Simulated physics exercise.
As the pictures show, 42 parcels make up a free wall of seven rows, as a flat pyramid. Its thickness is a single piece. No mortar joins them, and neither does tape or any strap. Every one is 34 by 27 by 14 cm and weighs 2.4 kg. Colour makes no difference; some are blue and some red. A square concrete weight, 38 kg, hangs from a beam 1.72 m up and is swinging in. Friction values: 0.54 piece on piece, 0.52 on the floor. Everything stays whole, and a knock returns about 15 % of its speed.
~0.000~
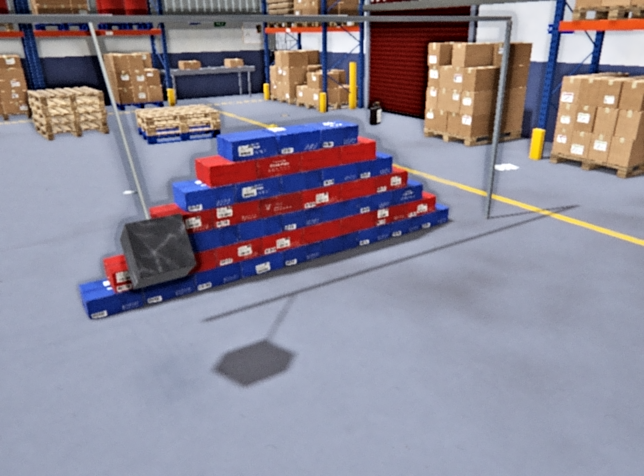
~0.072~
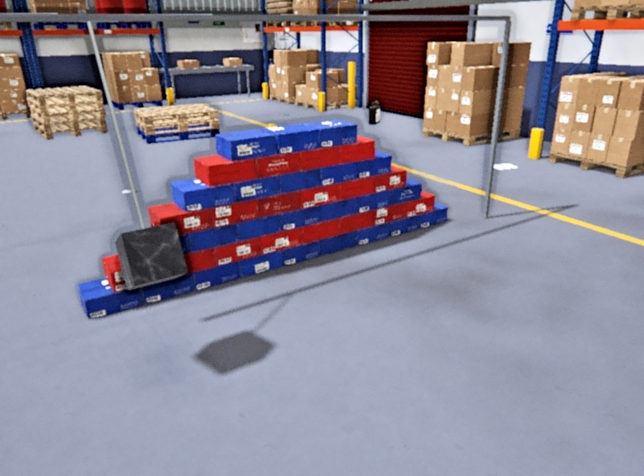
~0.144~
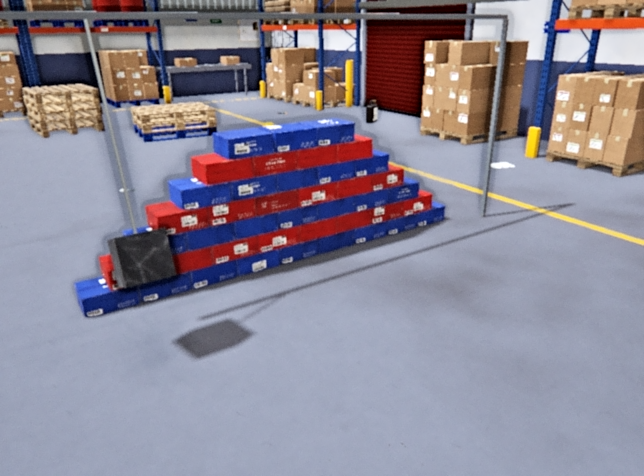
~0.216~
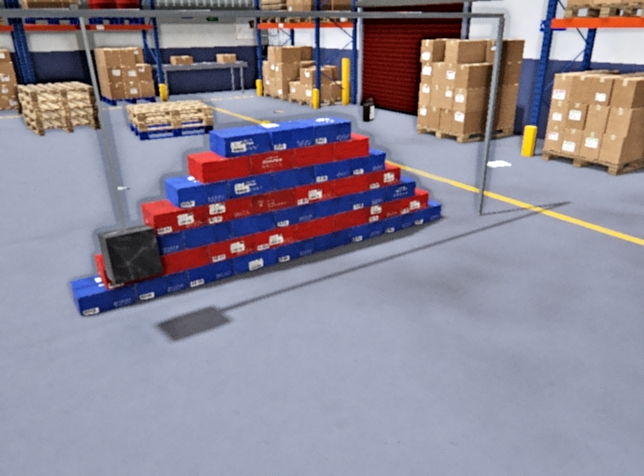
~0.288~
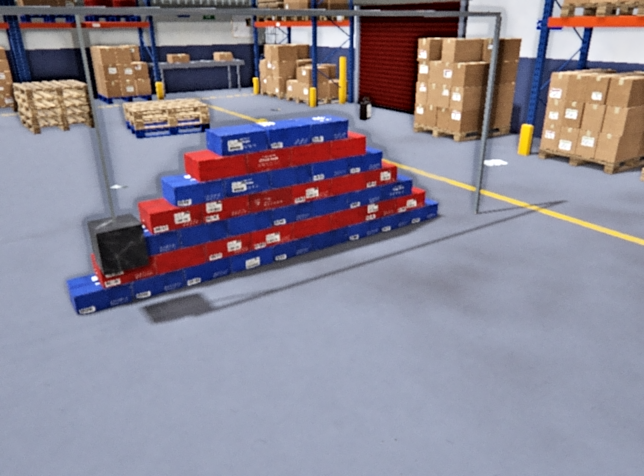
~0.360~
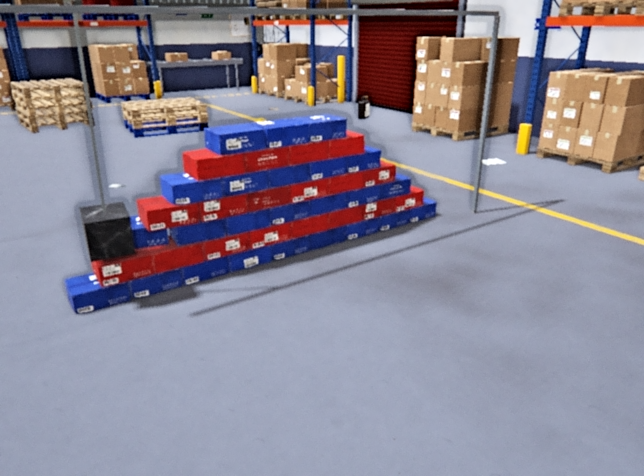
Dark block on a line swinging leftward past a stepped wall of red and blue boxes in a warehouse, its shadow shifting across the floor.
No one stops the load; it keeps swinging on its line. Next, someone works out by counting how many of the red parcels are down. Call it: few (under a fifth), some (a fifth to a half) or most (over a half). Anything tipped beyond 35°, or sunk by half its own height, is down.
Few.
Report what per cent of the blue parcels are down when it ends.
Share down, blue: 0 percent.
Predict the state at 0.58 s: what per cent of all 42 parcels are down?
0 %.
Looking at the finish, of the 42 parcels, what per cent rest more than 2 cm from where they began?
Result: 5 per cent.
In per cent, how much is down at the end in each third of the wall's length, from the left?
Going left to right, I get 10, 0 and 0 percent.
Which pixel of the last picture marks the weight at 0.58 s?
Roughly at (84, 188).
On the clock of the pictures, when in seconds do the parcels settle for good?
Time: About 1.5 s.
By 0.44 s, line 17° past plumb; none of the 18 red parcels down (0 of 42 in all colours); top red parcel unmoved.
By 0.58 s, line 30° past plumb; none of the 18 red parcels down (1 of 42 in all colours); top red parcel unmoved.
When it is over (1.6 s), line 17° before plumb; none of the 18 red parcels down (1 of 42 in all colours); top red parcel unmoved; top blue parcel unmoved. That is 0 per cent. In pixels of the last frame, middles, top red parcel near (338, 144), top blue parcel near (319, 128).
